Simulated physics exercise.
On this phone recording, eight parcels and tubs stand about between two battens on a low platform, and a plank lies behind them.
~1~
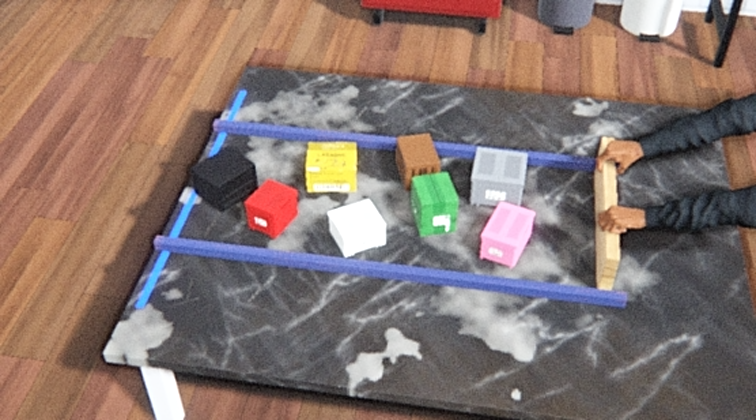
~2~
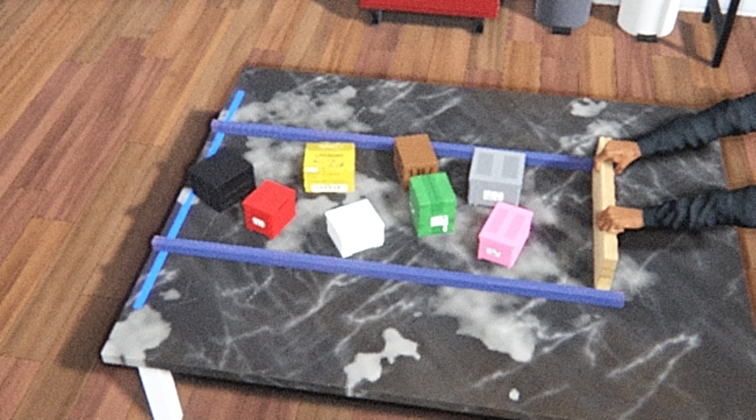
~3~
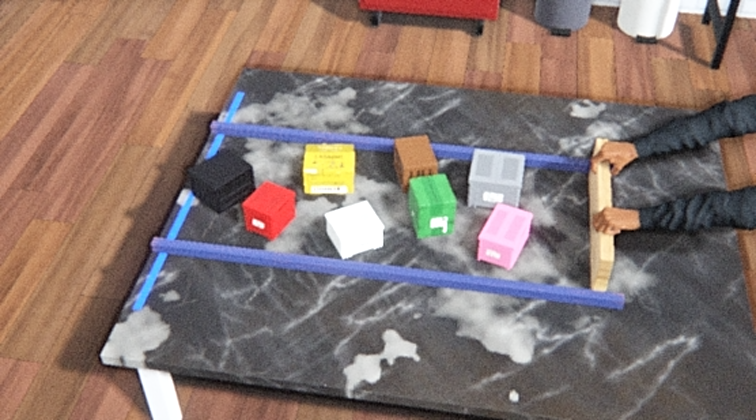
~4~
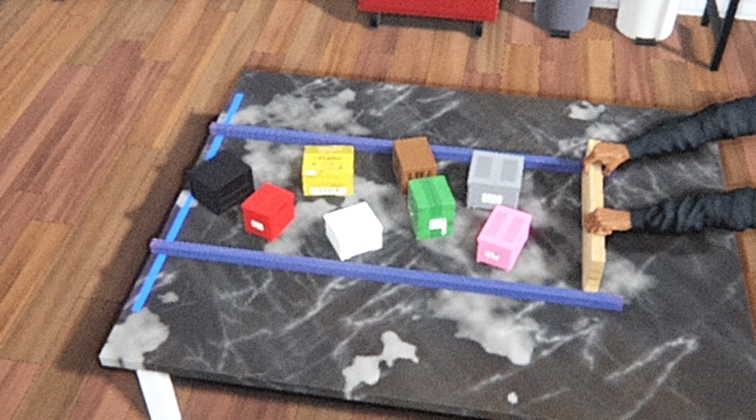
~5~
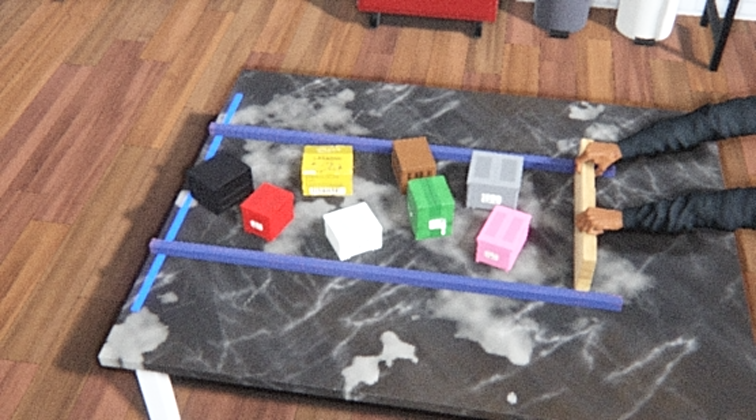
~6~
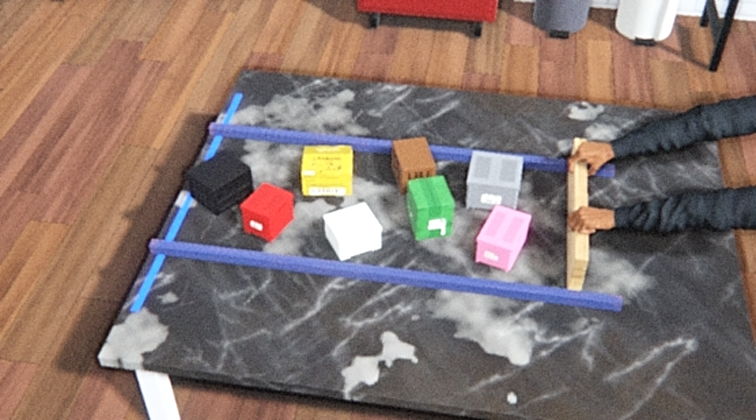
Two hands slide a wooden plank slightly left toward eight still boxes between blue strips.
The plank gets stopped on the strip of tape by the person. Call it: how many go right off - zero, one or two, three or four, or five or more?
Five or more go off.
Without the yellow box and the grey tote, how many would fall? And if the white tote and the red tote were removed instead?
Result: 6, then 6.
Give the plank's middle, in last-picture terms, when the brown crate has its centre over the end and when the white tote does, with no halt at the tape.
The middle is at (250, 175) when it's the brown crate, and at (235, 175) when it's the white tote.
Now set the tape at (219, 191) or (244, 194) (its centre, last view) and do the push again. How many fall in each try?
That would be 6, then 4.
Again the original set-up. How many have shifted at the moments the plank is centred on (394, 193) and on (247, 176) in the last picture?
So 6, and at the other place 8.
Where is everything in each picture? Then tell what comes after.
The first frame shows black crate (225, 179); red tote (273, 209); yellow box (332, 167); plank (606, 212); tape (198, 185).
The second frame shows red tote (270, 210); green parcel (432, 205).
The third frame shows yellow box (330, 169); plank (600, 213).
The fourth frame shows black crate (221, 182); grey tote (495, 182).
The fifth frame shows red tote (268, 213); pink tote (503, 238).
The sixth frame shows black crate (221, 182); red tote (268, 213); yellow box (328, 170); plank (577, 213); tape (194, 188).
Early on, none off yet; black crate at rest near (221, 182); red tote at rest near (268, 213); yellow box at rest near (328, 170).
A while later, none off yet; black crate at rest near (220, 183); red tote travelled a little near (259, 211); yellow box travelled about its own width near (261, 157).
Further along, one off so far; black crate leaning a little near (173, 168); red tote travelled well along near (169, 197); yellow box in the air near (178, 184).
Finally, the number that fall off is five or more; lost, pink tote, grey tote, green parcel, brown crate, white tote, yellow box, red tote and black crate.
